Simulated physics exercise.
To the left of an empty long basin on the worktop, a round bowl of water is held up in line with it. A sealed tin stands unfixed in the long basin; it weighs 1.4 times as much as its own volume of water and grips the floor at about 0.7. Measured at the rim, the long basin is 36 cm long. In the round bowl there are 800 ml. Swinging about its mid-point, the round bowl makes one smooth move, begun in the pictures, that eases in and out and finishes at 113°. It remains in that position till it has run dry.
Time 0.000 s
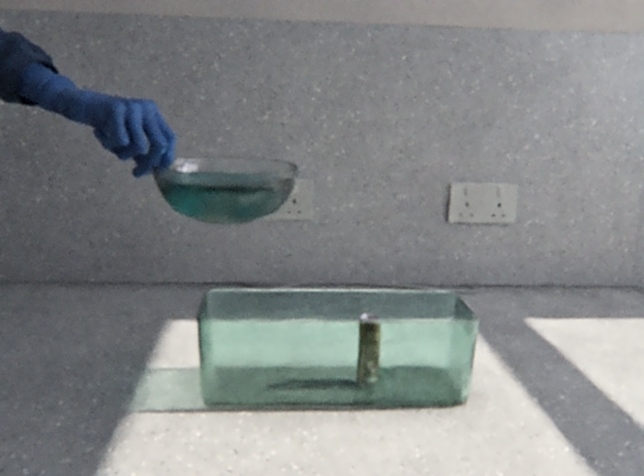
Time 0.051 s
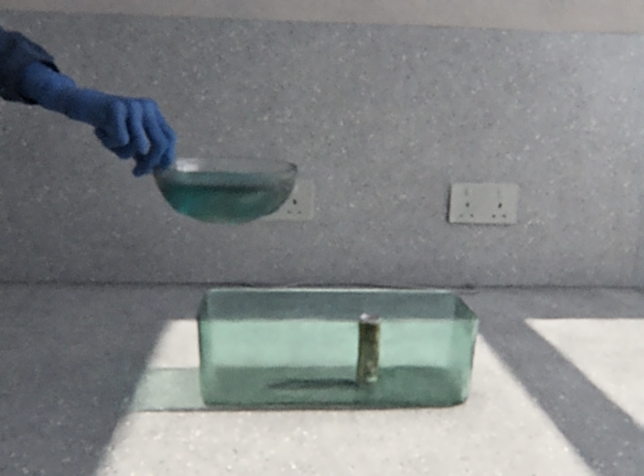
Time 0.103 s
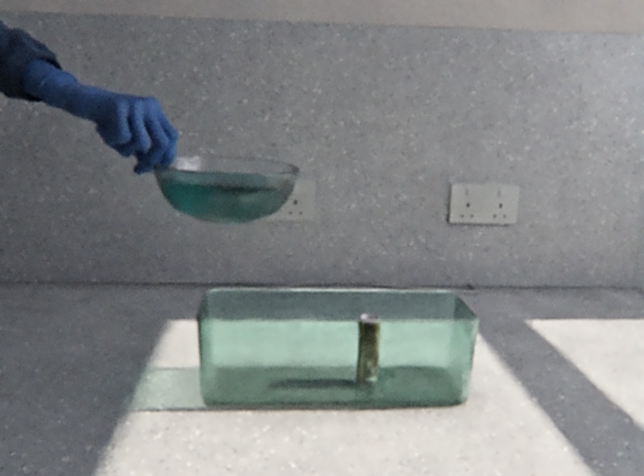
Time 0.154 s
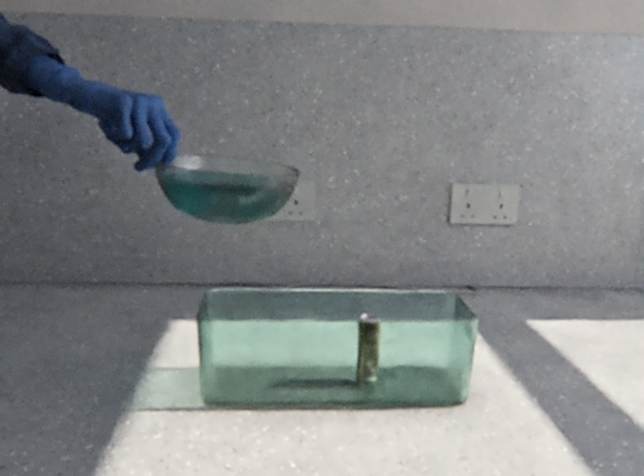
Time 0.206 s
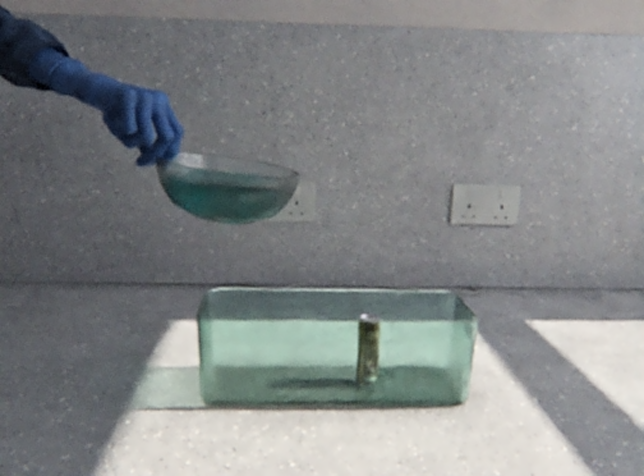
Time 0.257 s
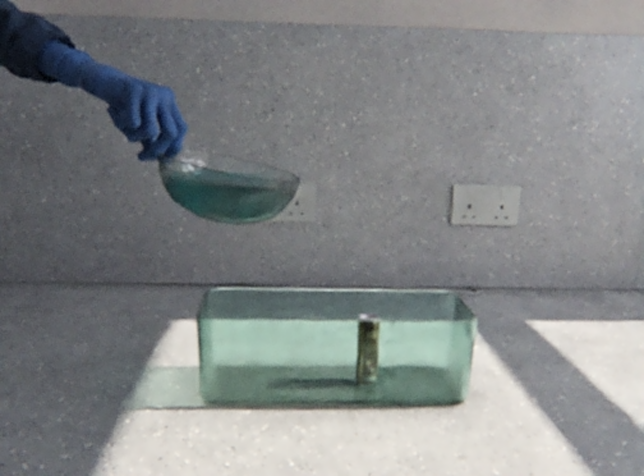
Blue-gloved hand holding a round glass bowl of bluish-green water, tilting it slightly rightward above and left of a long glass basin.
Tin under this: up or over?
It is left standing.
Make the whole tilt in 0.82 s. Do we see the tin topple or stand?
Well, the tin simply tips.
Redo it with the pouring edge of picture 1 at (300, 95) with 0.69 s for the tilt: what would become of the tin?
Then it tips over.
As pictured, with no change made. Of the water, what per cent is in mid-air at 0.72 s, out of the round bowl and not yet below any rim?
Near 40 in a hundred.
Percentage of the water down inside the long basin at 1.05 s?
About 94 %.
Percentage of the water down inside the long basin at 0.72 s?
24 %, more or less.
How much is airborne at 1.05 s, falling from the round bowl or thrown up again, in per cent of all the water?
About 3 per cent.
By 0.72 s the tilt is 66° and 34 per cent is still to pour; the tin stands where it began.
By 1.05 s the tilt is 104° and 0 per cent is still to pour; the tin stands where it began.
By 1.41 s the tilt is 113° and 0 per cent is still to pour; the tin stands where it began.
By 1.79 s the tilt is 113° and 0 per cent is still to pour; the tin stands where it began.
At rest the tin stands where it began.
